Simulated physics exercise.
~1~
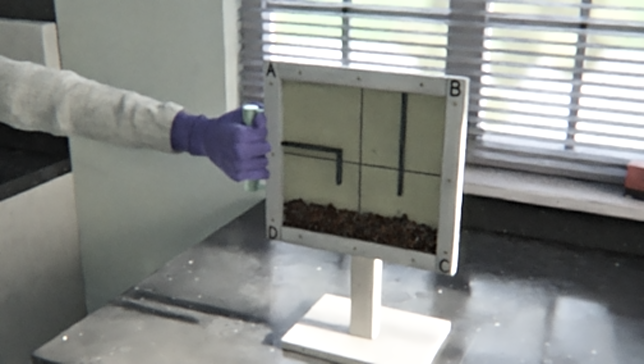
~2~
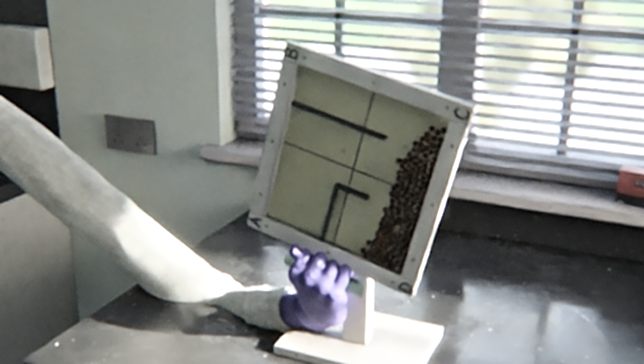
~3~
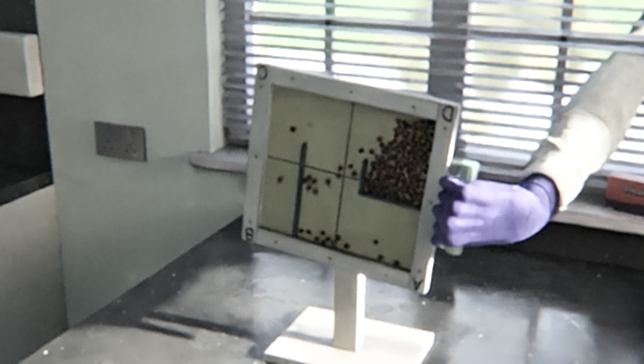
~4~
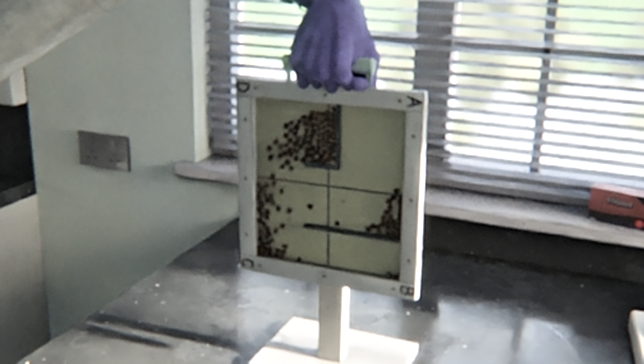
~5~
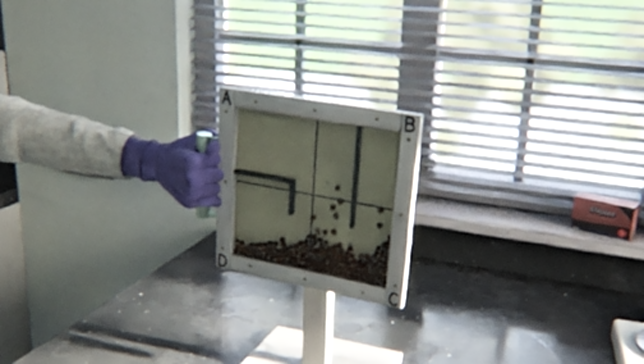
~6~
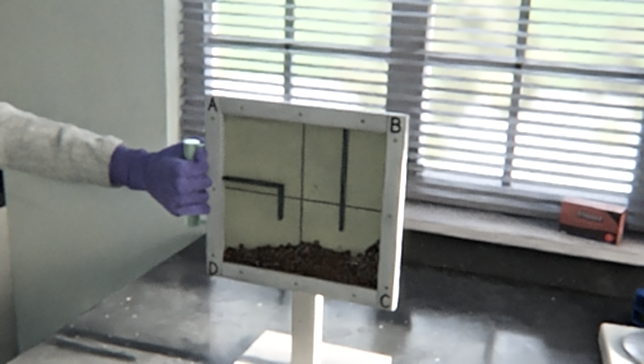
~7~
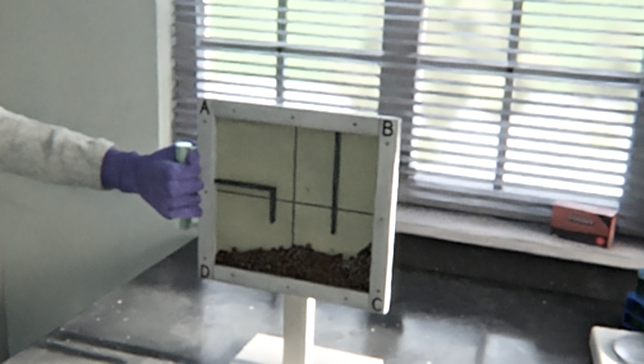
A square, clear-fronted box of dark beads was turned counterclockwise through one full circle on its stand by a purple-gloved hand, the beads tumbling past the inner bars, until it stopped upright with them piled along the bottom across C and D.
